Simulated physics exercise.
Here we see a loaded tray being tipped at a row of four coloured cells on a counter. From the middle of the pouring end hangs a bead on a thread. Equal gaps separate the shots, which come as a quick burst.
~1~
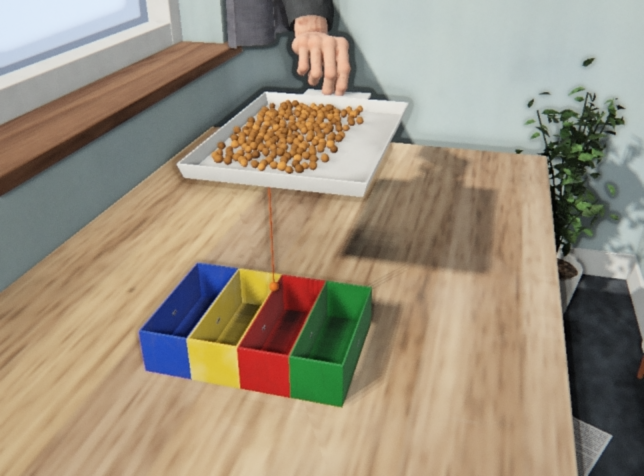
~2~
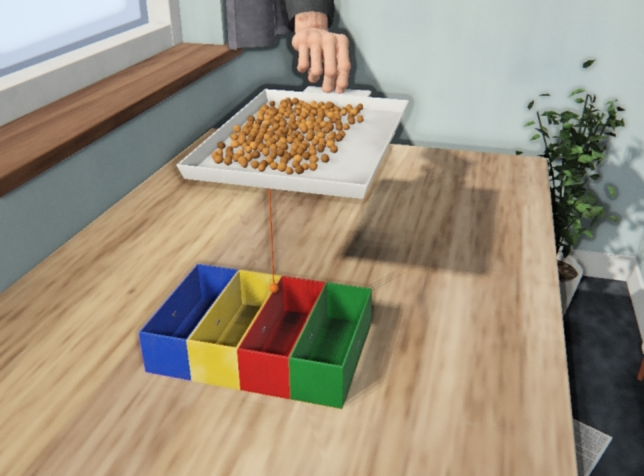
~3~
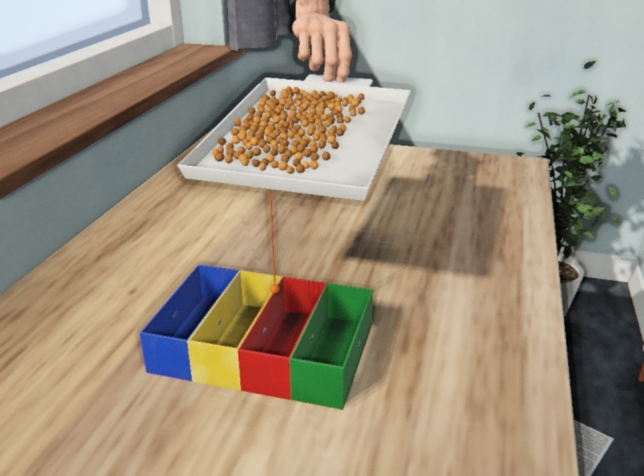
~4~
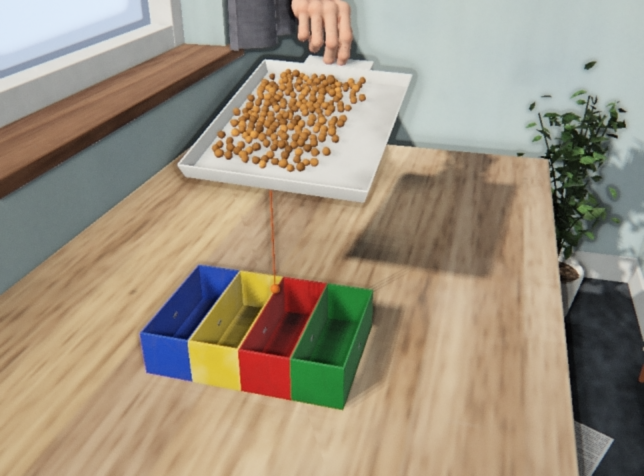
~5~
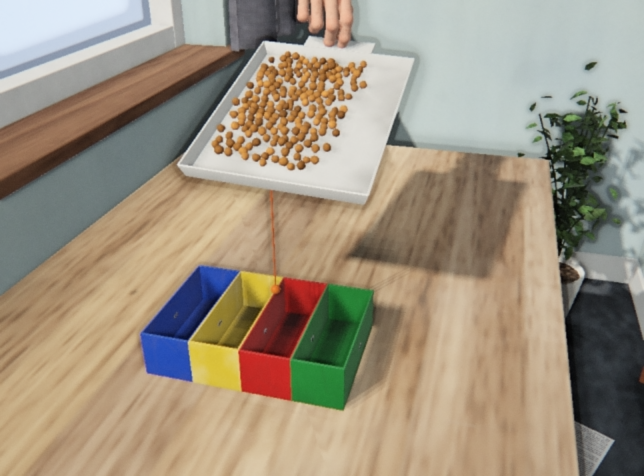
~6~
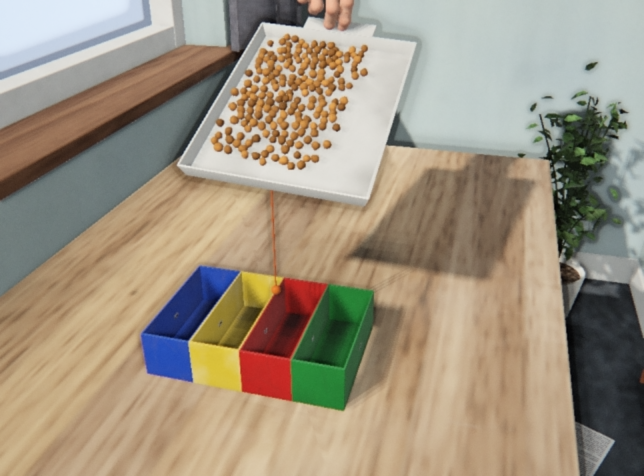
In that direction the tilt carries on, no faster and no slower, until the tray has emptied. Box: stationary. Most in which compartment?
Green compartment.
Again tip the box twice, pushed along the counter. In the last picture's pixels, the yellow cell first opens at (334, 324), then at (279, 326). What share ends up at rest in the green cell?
Around 0 % followed by around 10 %.
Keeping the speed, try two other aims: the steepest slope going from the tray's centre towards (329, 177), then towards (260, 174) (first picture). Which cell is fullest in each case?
The green one first, the blue cell second.
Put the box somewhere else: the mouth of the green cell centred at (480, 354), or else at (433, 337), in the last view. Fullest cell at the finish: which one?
So the first one goes to the cell in blue and the second to that yellow cell.
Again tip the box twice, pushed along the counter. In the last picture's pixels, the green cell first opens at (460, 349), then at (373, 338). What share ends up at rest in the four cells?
About 60 per cent, then about 90 per cent.
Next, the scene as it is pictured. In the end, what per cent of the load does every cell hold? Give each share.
Blue cell: 0 %, yellow cell: 10 %, red cell: 20 %, green cell: 40 %.
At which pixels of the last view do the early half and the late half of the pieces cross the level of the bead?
Around (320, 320) at first; around (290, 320) after that.
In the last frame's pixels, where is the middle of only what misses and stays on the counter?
Close to (361, 438).
Shortly afterwards, tray tipped steeply; all but a few on the tray; only a few falling or outside the box.
Next, tray tipped past a quarter turn; near half on the tray; a little in the green cell; a little in the red cell; only a few in the yellow cell; only a few in the blue cell; near a quarter falling or outside the box.
Some moments later, tray tipped past a quarter turn; near a third in the green cell; near a quarter in the red cell; a little in the yellow cell; only a few in the blue cell; near a quarter falling or outside the box.
In the end, tray tipped past a quarter turn; near a third in the green cell; near a quarter in the red cell; a little in the yellow cell; only a few in the blue cell; near a quarter outside the box.
